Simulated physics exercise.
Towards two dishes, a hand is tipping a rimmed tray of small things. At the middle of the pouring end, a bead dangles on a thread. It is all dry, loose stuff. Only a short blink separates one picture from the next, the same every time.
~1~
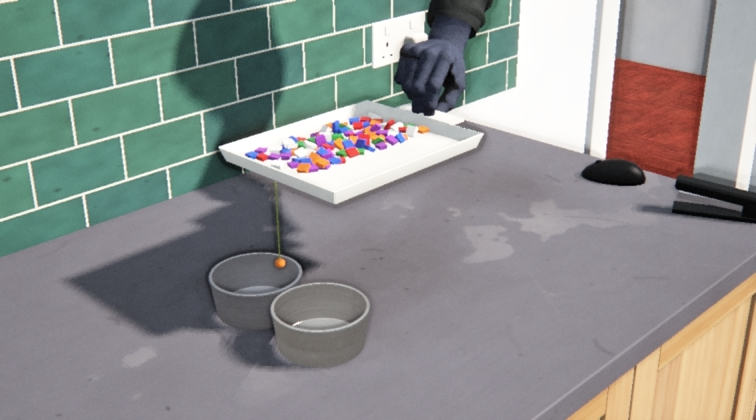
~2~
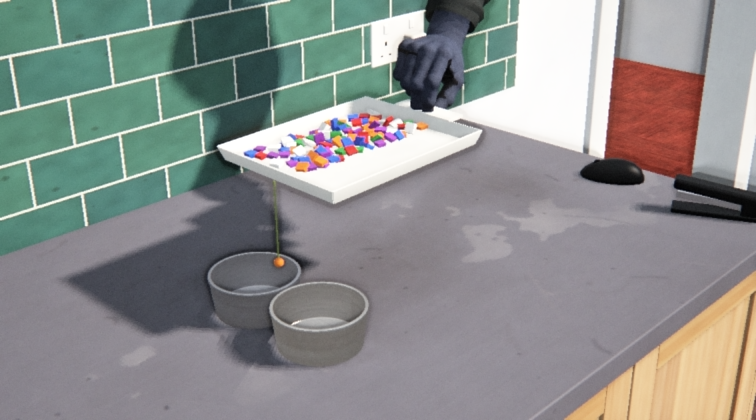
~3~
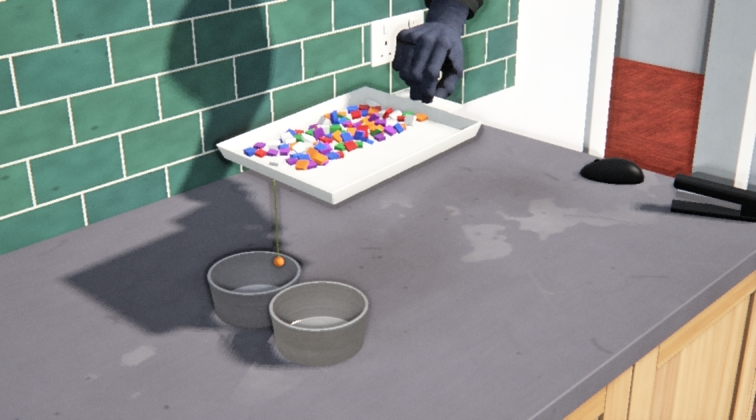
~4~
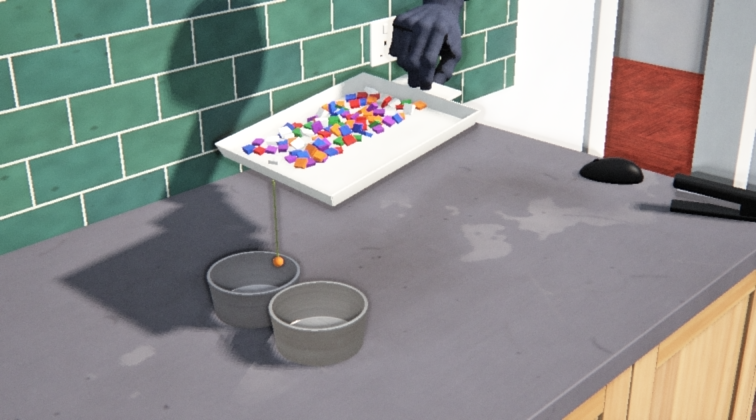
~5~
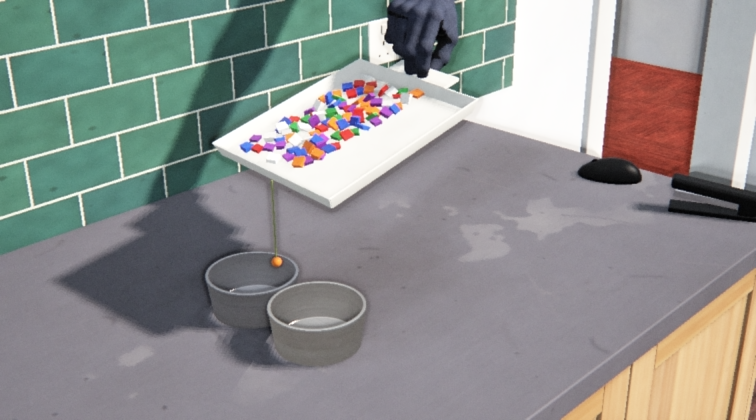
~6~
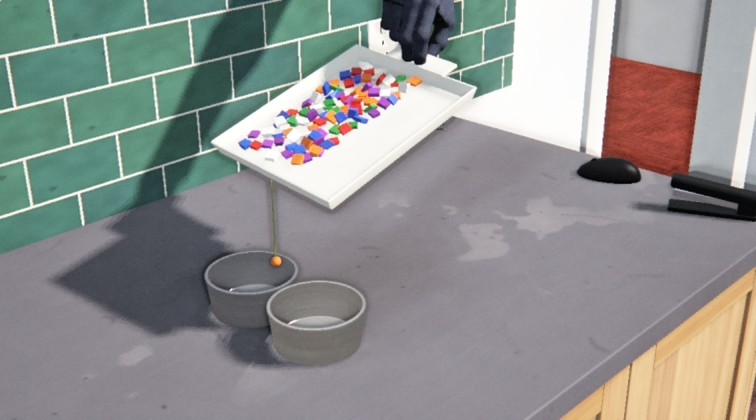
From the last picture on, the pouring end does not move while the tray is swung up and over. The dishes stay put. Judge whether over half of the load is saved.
Over half of it is saved.
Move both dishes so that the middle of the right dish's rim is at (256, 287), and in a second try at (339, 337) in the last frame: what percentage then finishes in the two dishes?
Trial 1 40%, trial 2 70%.
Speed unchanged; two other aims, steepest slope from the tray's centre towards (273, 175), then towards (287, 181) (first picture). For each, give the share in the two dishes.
In turn some 50 and 60 per cent.
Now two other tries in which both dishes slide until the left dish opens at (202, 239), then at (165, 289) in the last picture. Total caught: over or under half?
The pair would catch the lesser share the first time and the lesser share the second time.
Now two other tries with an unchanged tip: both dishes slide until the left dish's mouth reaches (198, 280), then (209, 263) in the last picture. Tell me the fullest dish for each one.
First try: The right-side dish; second try: The right-side dish.
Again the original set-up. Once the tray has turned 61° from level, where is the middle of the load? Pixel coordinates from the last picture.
Somewhere around pixel (298, 168) in the last picture.
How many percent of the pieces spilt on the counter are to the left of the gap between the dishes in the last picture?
It comes to 70 per cent or so.
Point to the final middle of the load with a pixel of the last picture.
I'd say the middle ends up at about (308, 337).
Shortly afterwards, tray tipped steeply; all but a few on the tray; only a few in the air.
Next, tray tipped right over; near a quarter on the tray; near a third in the right dish; a little in the left dish; a little outside both; near a quarter in the air.
Some moments later, tray tipped past a quarter turn; near two thirds in the right dish; a little in the left dish; near a quarter outside both.
In the end, tray tipped past a quarter turn; near two thirds in the right dish; a little in the left dish; near a quarter outside both.
